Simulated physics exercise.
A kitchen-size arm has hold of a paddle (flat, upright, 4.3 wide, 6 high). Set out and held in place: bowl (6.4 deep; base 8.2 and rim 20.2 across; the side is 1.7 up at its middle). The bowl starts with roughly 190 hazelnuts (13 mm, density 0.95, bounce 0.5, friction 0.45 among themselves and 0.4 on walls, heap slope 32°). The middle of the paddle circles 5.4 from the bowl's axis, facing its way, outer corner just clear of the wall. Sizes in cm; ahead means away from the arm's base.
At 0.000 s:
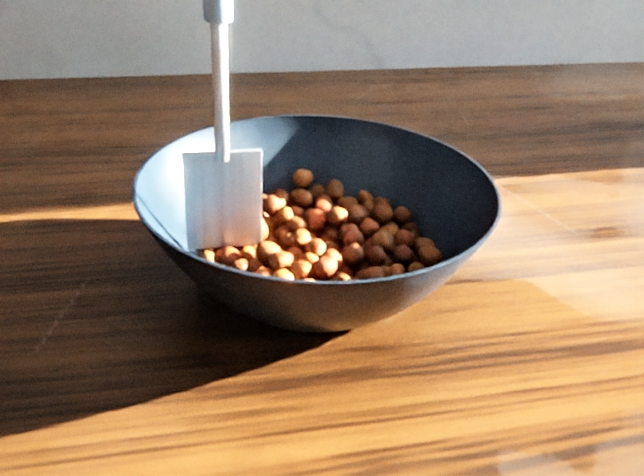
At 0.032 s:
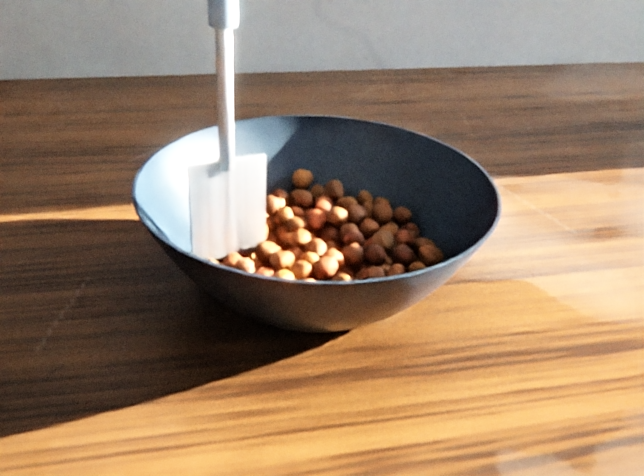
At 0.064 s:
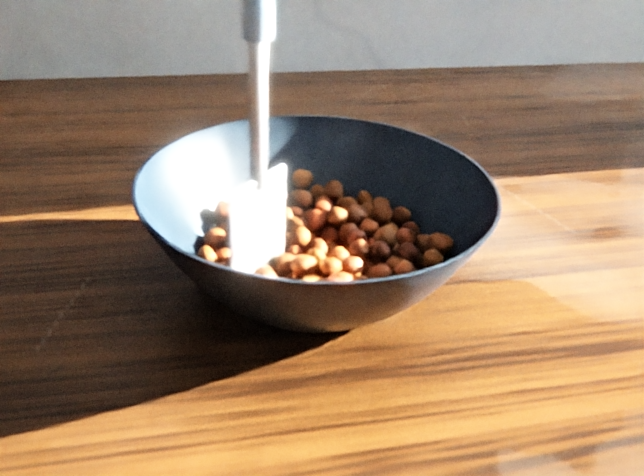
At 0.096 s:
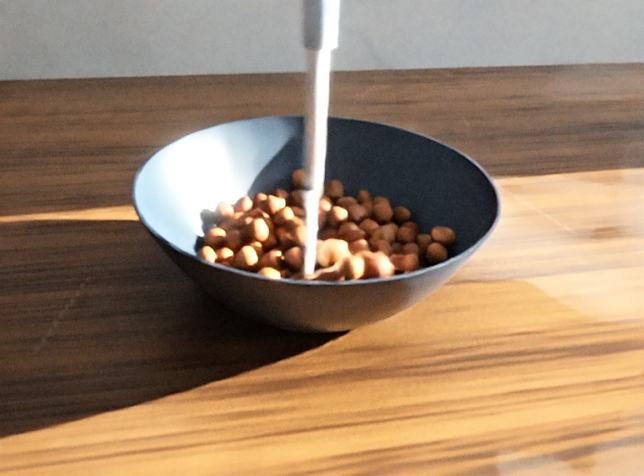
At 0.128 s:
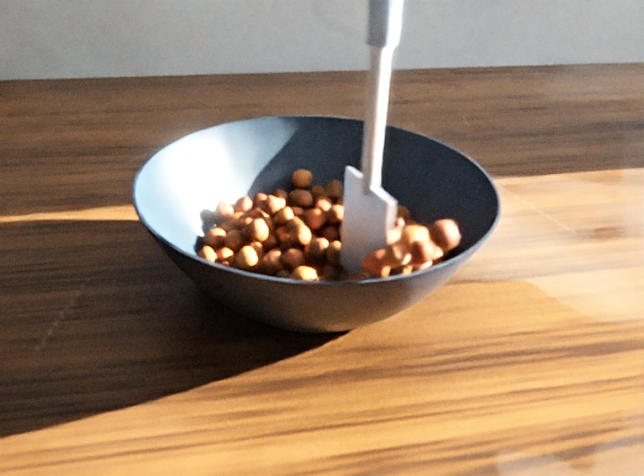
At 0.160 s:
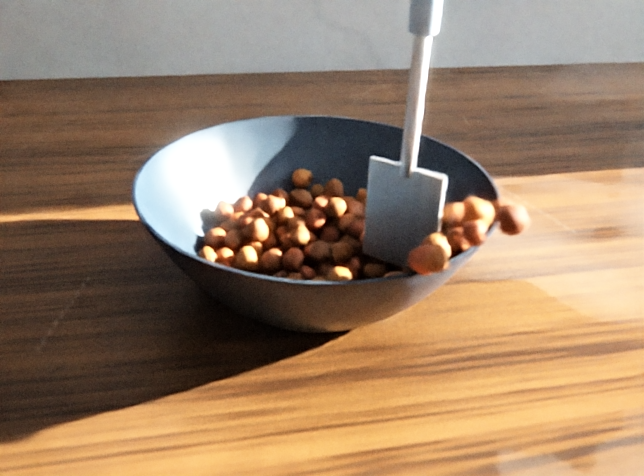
The video shows a metal paddle sweeping from left to right through hazelnuts in a dark bowl on a wooden table, turning as it moves and pushing some nuts up and over the right rim.
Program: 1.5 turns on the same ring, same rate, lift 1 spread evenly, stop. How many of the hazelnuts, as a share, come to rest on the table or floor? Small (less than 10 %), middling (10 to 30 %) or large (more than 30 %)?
On the table or floor the share is middling, 10 to 30 %.
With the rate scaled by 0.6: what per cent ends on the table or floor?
About 5 per cent.
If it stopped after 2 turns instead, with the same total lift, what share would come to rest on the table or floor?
Then about 20 per cent.
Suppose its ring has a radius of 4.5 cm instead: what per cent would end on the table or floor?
It would be near 25 per cent.
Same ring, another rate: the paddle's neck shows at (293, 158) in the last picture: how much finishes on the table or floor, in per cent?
About 0 per cent.
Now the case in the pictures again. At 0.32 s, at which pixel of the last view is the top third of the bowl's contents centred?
Near (256, 191).
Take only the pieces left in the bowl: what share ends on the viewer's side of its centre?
Some 50 per cent.
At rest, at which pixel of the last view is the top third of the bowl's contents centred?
Near (320, 257).
After 0.32 s, 290° round, highest piece 10 above the table; 171 in the bowl, 8 on the table or floor, 14 in flight or on the tool.
After 0.48 s, 84° round, highest piece 10 above the table; 156 in the bowl, 31 on the table or floor, 6 in flight or on the tool.
After 0.76 s, 180° round, highest piece 4 above the table; 155 in the bowl, 38 on the table or floor.
After 1.46 s, 180° round, highest piece 3 above the table; 155 in the bowl, 38 on the table or floor.
At rest, 155 in the bowl, 38 on the table or floor. That is 20 % on the table or floor.
